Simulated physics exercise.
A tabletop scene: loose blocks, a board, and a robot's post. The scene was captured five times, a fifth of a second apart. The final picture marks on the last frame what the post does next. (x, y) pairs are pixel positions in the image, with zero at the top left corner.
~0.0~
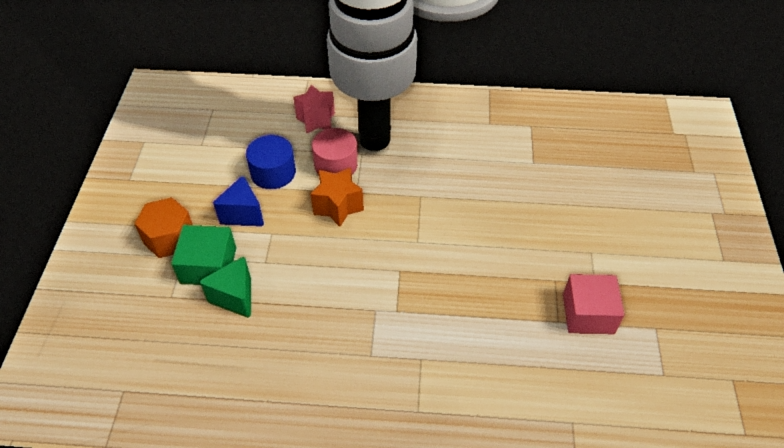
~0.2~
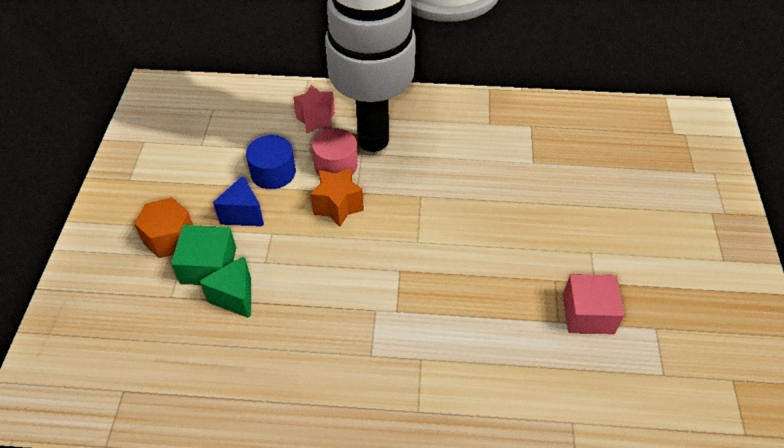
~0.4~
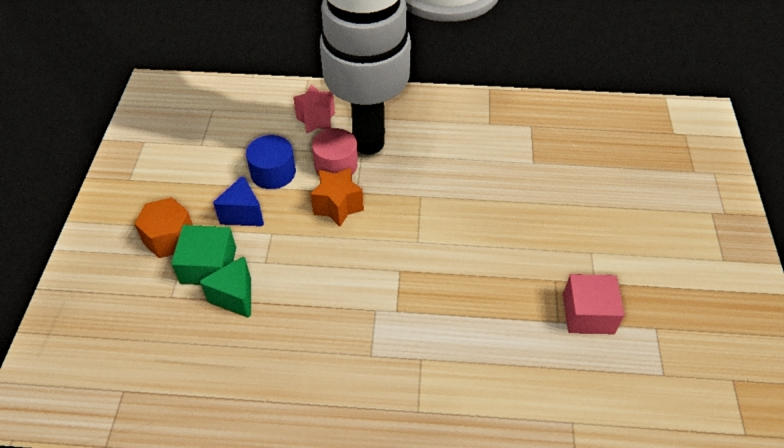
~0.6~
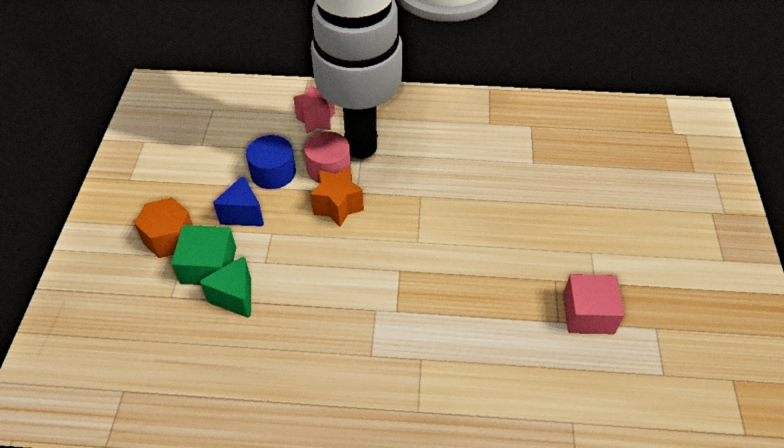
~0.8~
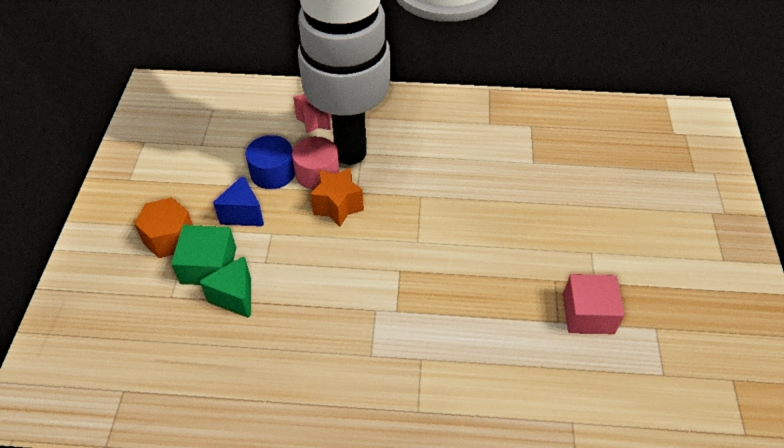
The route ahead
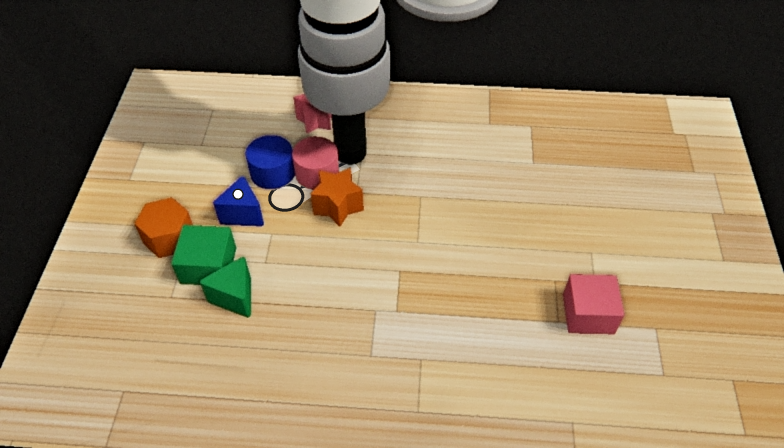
A robot's dark post moved slightly left on a wooden tabletop and nudged the pink circle a short way toward the blue circle, while the other loose blocks stayed where they were.
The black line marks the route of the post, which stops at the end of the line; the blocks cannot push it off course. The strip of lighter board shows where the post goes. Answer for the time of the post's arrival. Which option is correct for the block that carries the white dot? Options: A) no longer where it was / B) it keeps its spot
My pick is A.
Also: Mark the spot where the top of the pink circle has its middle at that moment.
Around pixel (245, 191).
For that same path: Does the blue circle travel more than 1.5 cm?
In short: Yes.
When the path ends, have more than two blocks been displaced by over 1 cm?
In short: Yes.
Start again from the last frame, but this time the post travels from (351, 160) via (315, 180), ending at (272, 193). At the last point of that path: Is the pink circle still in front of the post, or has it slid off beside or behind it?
I'd say it is still being pushed.
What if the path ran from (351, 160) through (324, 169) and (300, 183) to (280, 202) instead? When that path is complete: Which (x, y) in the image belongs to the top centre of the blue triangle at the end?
By then it is at (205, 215).
The line goes from (351, 160) over (318, 177) to (286, 197); the dot is on the blue triangle.
The first path, step by step. Halfway along, post at (317, 172); blue circle at (241, 156); pink circle at (280, 172).
At the end, post at (285, 192); blue triangle at (210, 208); blue circle at (235, 156); pink circle at (245, 191); orange star block unmoved.
